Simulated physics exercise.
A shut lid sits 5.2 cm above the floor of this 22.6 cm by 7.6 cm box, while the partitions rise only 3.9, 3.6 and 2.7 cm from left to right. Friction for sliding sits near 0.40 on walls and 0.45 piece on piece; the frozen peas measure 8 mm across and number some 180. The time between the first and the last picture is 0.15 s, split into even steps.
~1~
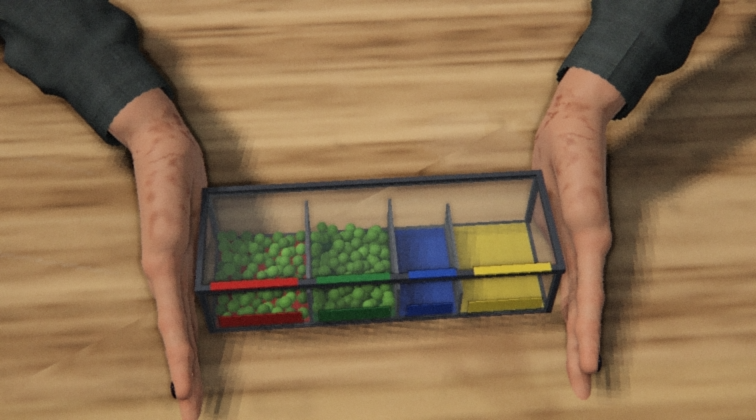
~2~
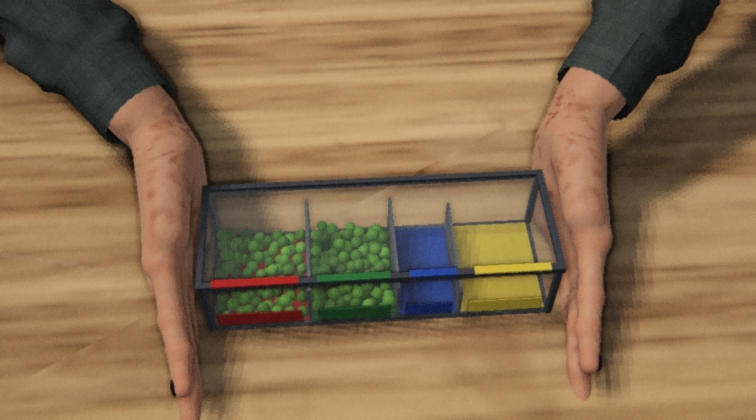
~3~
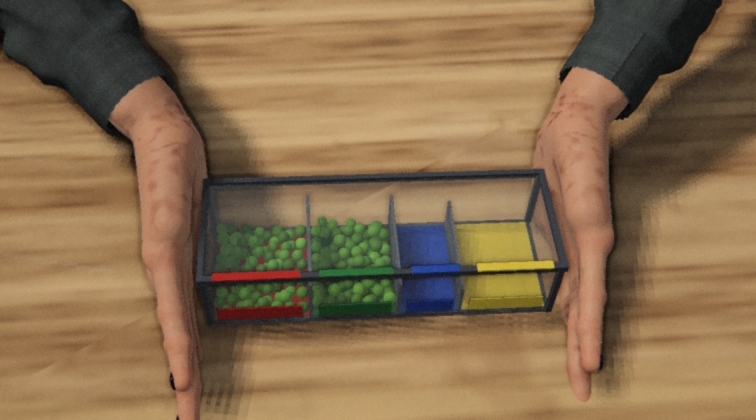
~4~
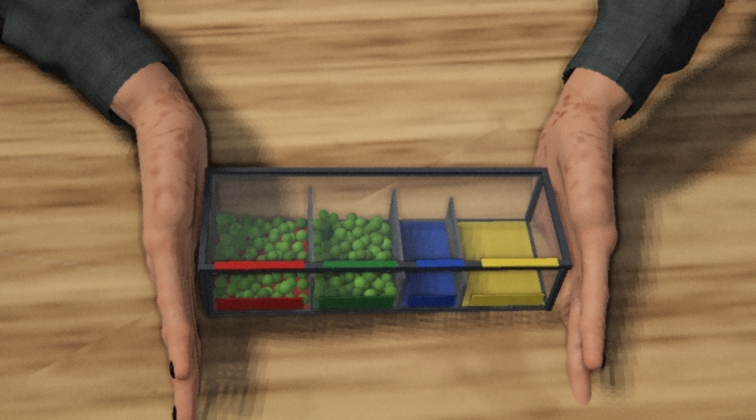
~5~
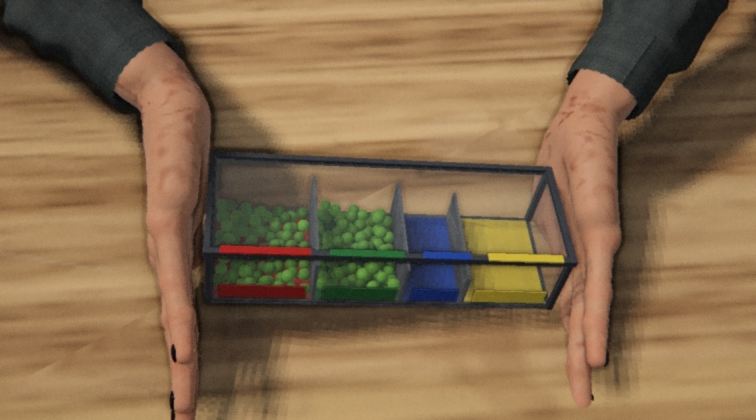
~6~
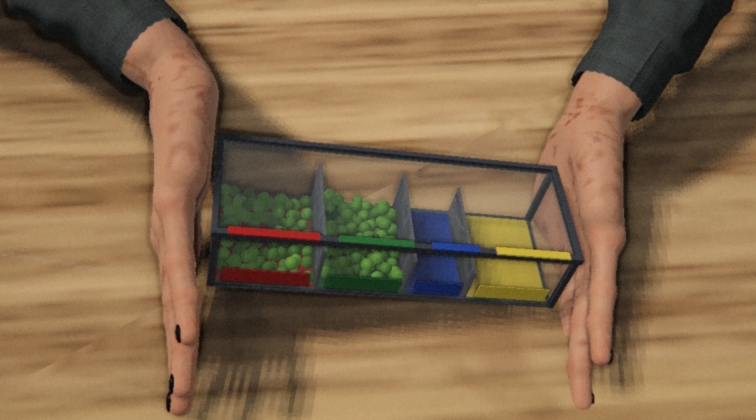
On a wooden surface, two hands gradually tilting and slightly turning a clear divided box, green peas staying in the two left compartments.
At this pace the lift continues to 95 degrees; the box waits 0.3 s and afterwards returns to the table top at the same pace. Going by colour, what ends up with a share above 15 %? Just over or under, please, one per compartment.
Red: Over, blue: Under, green: Over, yellow: Over.
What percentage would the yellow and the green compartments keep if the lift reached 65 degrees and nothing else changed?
Result - yellow 0 percent; green 55 percent.
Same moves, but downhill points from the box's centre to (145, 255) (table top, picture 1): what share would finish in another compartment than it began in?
Roughly 20 per cent.
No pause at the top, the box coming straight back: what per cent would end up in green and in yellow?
Final amounts would be green 40% and yellow 25%.
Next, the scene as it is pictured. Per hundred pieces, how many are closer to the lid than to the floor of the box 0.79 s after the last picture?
Roughly 70 percent of the pieces.
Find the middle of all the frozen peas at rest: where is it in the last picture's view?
After settling, the middle sits near (370, 253).
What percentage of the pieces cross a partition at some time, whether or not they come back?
Some 45 per cent.
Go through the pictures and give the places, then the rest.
The first frame shows box tilt 0 degrees, front corners at (202, 287) and (558, 267); red 45 %, green 55 %.
The second frame shows box tilt 1 degrees, front corners at (202, 285) and (559, 266).
The third frame shows box tilt 2 degrees, front corners at (203, 278) and (561, 265).
The fourth frame shows box tilt 5 degrees, front corners at (205, 266) and (565, 262), lowest corner right back.
The fifth frame shows box tilt 8 degrees, front corners at (210, 250) and (570, 260), lowest corner right back.
The sixth frame shows box tilt 13 degrees, front corners at (218, 230) and (576, 258), lowest corner right back; red 45 %, green 55 %.
Then, 0.79 s after the last picture, tilt 95 degrees; red 35 %, blue 5 %, green 45 %, yellow 10 %.
Then, 1.32 s after the last picture, tilt 53 degrees; red 30 %, blue 5 %, green 40 %, yellow 30 %.
Then, 1.91 s after the last picture, tilt 0 degrees; red 30 %, blue 5 %, green 40 %, yellow 30 %.
In the end, red 30 %, blue 5 %, green 40 %, yellow 30 %.
